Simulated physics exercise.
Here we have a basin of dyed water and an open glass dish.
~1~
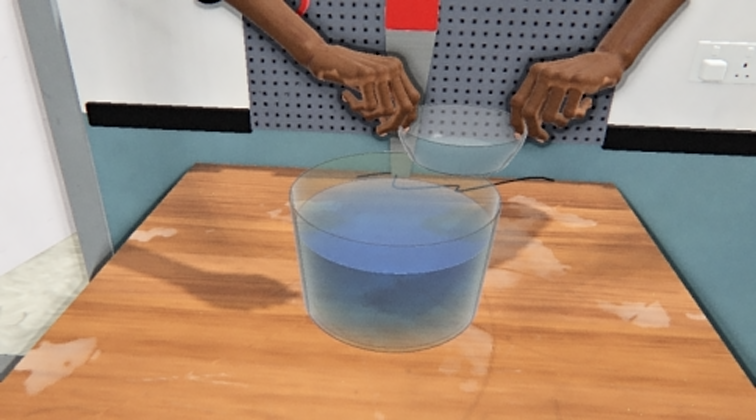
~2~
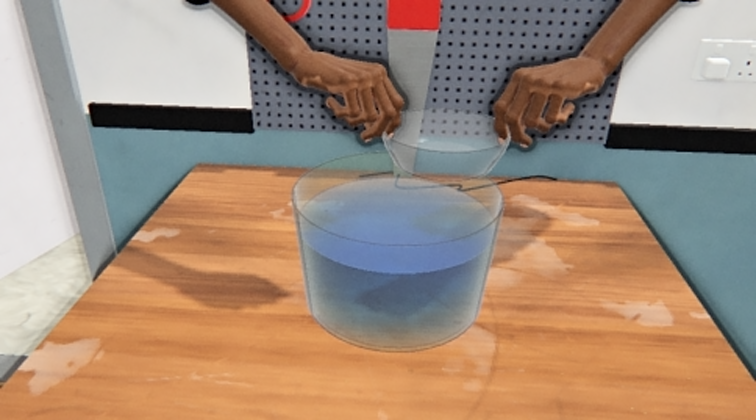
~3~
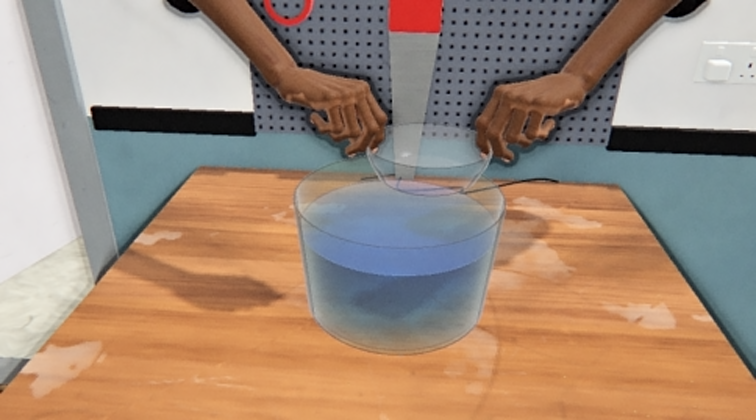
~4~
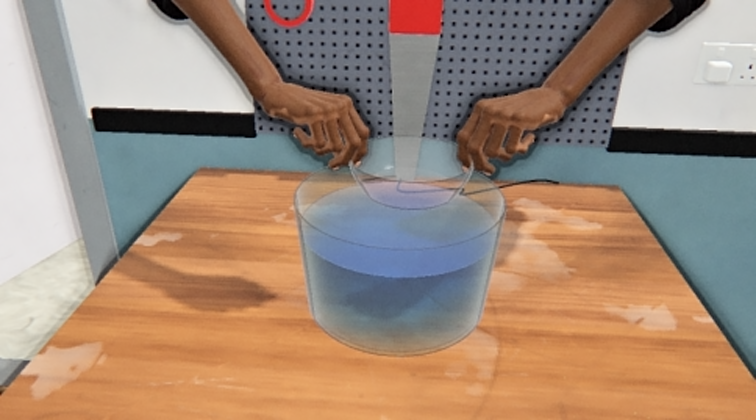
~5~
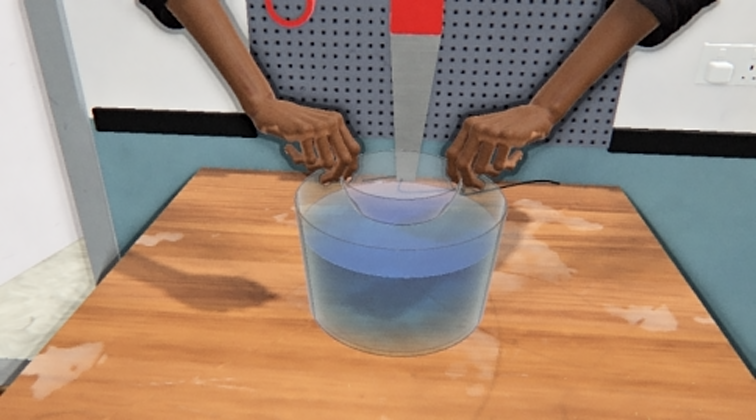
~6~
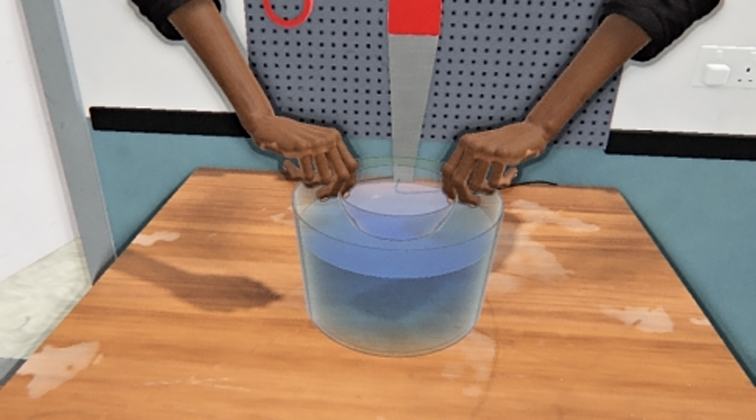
At a wooden table in front of a pegboard, two hands held an open, empty glass dish behind a clear basin of blue water, then moved it left and lowered it over the basin.
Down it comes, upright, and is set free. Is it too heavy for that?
The dish rides on the surface.
Next, the dish dips into the dyed water.
After that, it bobs and steadies.
Finally, the dish floats with most of its side showing.
